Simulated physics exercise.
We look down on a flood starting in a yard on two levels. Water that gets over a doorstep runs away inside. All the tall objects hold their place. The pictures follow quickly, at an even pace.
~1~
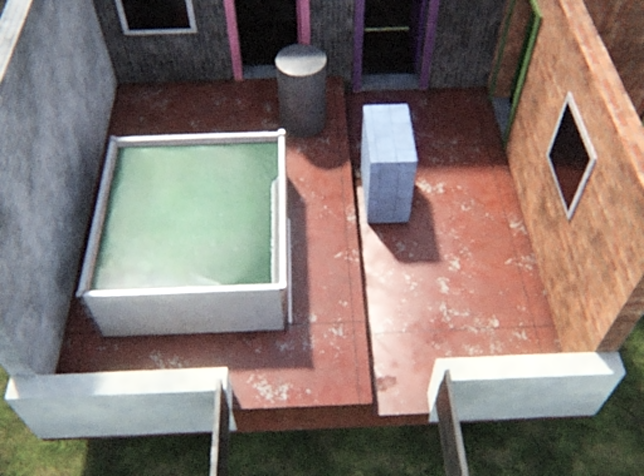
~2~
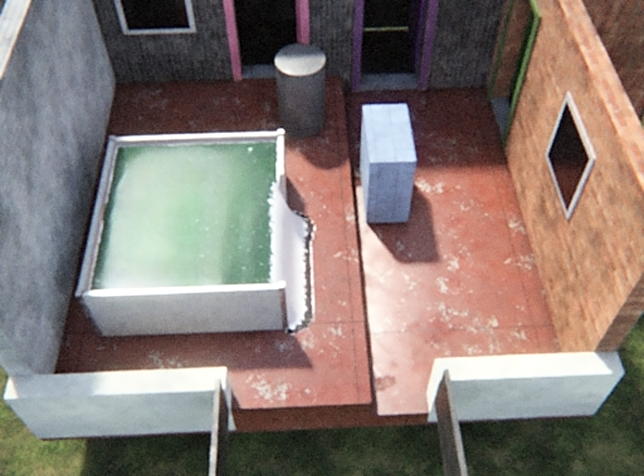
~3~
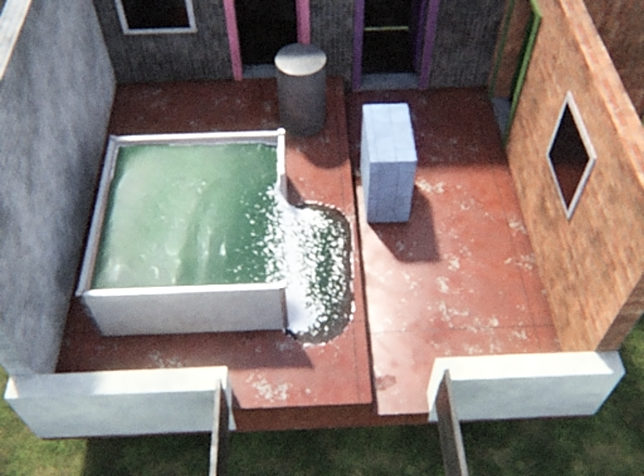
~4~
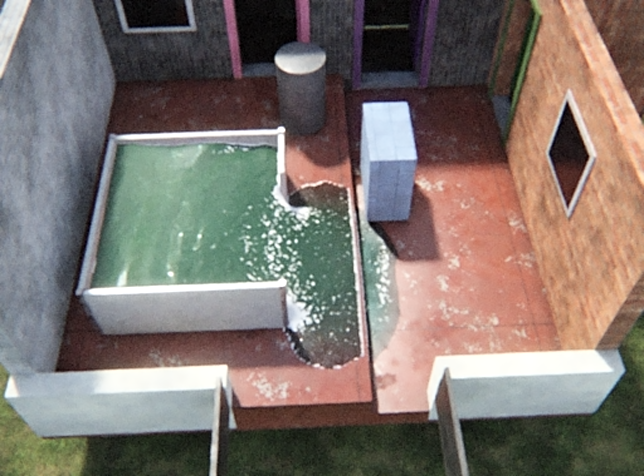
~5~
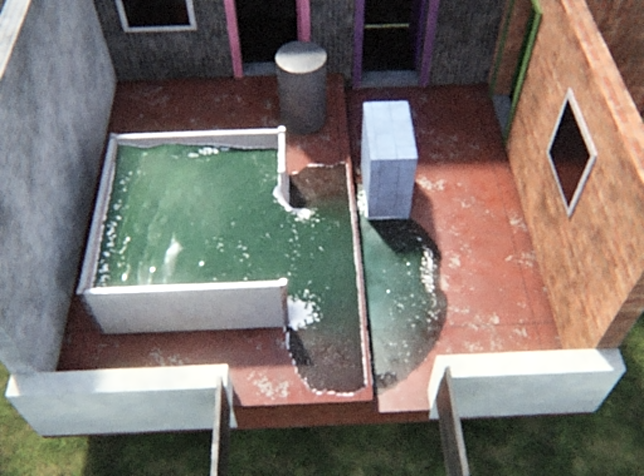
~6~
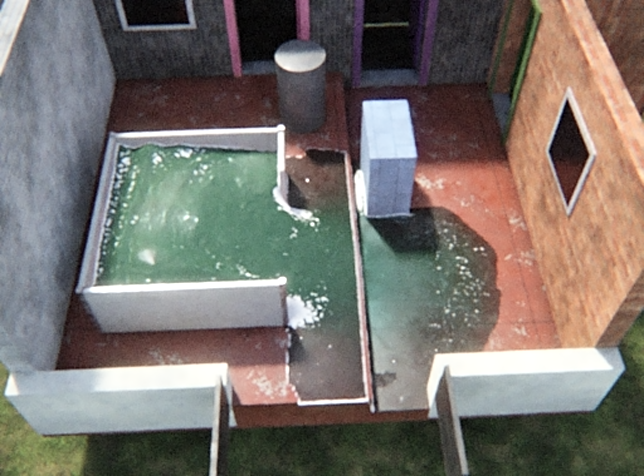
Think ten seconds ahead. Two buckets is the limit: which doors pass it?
The green door lets in a lot; the purple door lets in a lot; the pink door admits no more than that.
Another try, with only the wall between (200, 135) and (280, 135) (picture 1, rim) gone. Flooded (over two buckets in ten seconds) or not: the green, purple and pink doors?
The green door takes more, the purple door holds, the pink door floods.
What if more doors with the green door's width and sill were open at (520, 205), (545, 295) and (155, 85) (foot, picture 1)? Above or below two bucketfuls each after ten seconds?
In that order: Floods, passes that mark, takes less.
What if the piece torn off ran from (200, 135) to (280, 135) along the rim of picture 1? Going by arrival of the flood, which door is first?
That is the pink-painted one.
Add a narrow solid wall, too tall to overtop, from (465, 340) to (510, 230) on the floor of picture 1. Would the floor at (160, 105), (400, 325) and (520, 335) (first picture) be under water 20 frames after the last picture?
One after the other: Not flooded, flooded, wet.
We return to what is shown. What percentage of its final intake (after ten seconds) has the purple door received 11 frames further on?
Near 0 in a hundred.
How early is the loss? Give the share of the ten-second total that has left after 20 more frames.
I make it 20 per cent.
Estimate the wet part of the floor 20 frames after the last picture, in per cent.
About 55 per cent.
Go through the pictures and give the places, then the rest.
Still water in the open tank at (192, 211), in the first picture.
Water pours out at (281, 257) and has run to (301, 325), in the second picture.
Water pours out at (282, 257) and has run to (332, 212), in the third picture.
The front is at (364, 217), out from the gap at (282, 257), in the fourth picture.
The front is at (439, 308), out from the gap at (283, 256), in the fifth picture.
The front is at (487, 251), out from the gap at (282, 255), in the sixth picture.
A moment on, water covers 40 % of the floor; the green door not reached, the purple door not reached, the pink door not reached.
Next, water covers 50 % of the floor; the green door wet at the sill, nothing in, the purple door wet at the sill, nothing in, the pink door not reached.
Then, water covers 55 % of the floor; the green door wet at the sill, nothing in, the purple door under two buckets in, the pink door not reached.
Later, water covers 55 % of the floor; the green door over two buckets in, the purple door far over two buckets in, the pink door not reached.
In the end, water covers 55 % of the floor; the green door far over two buckets in, the purple door far over two buckets in, the pink door not reached.
